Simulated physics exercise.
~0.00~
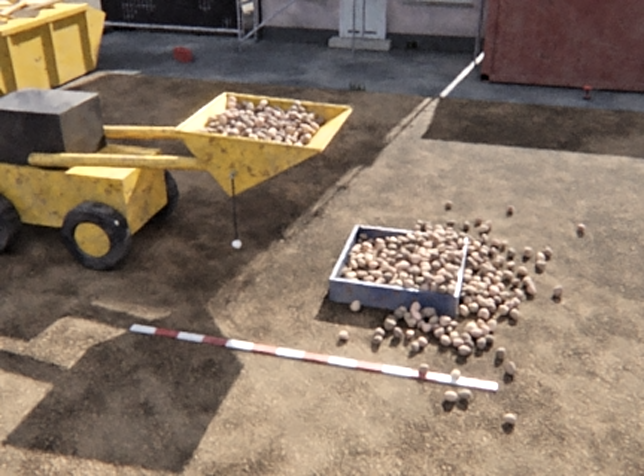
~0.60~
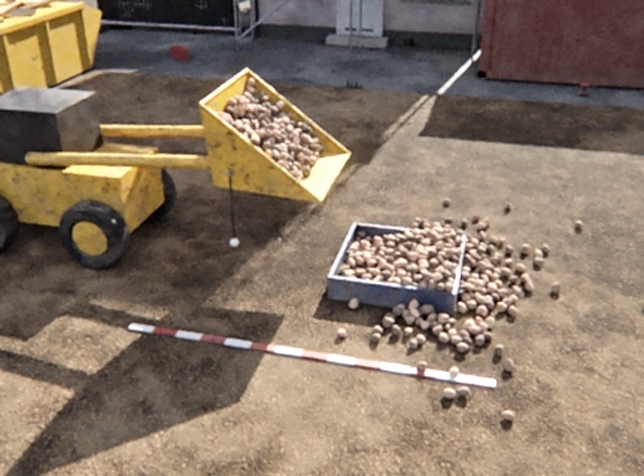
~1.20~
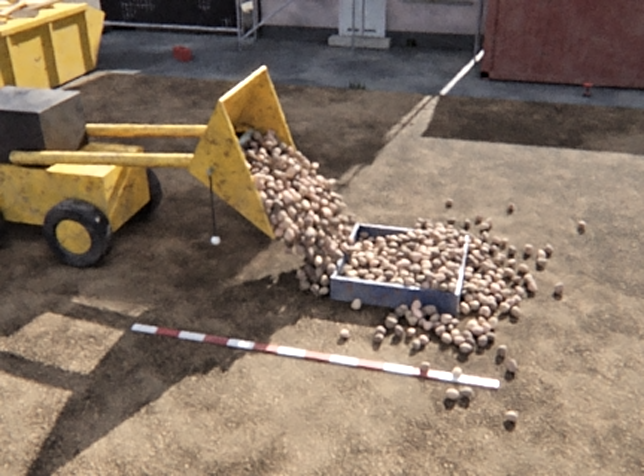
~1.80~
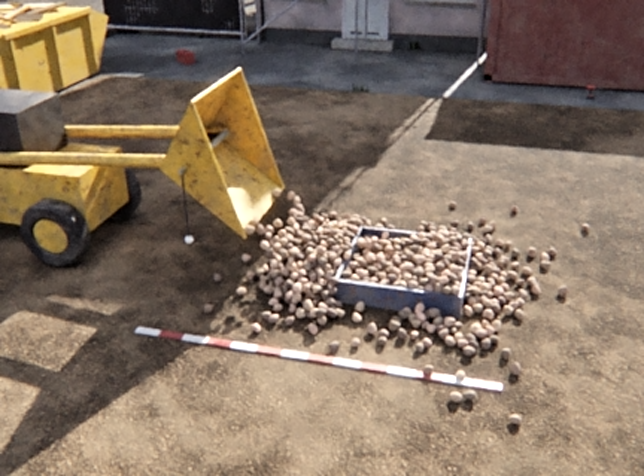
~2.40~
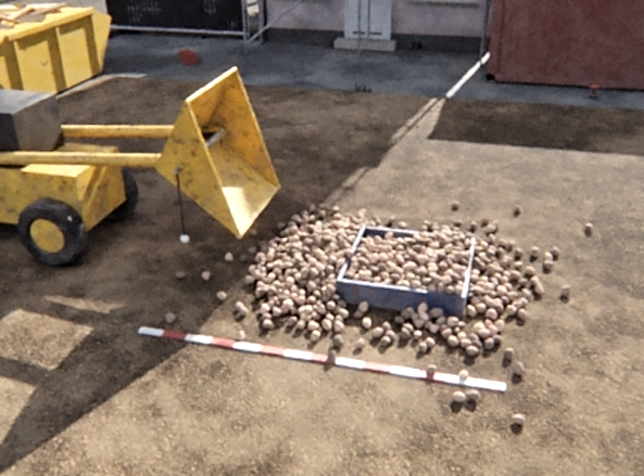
A yellow loader tips round stones mostly short of a heaped blue bin, then stops.
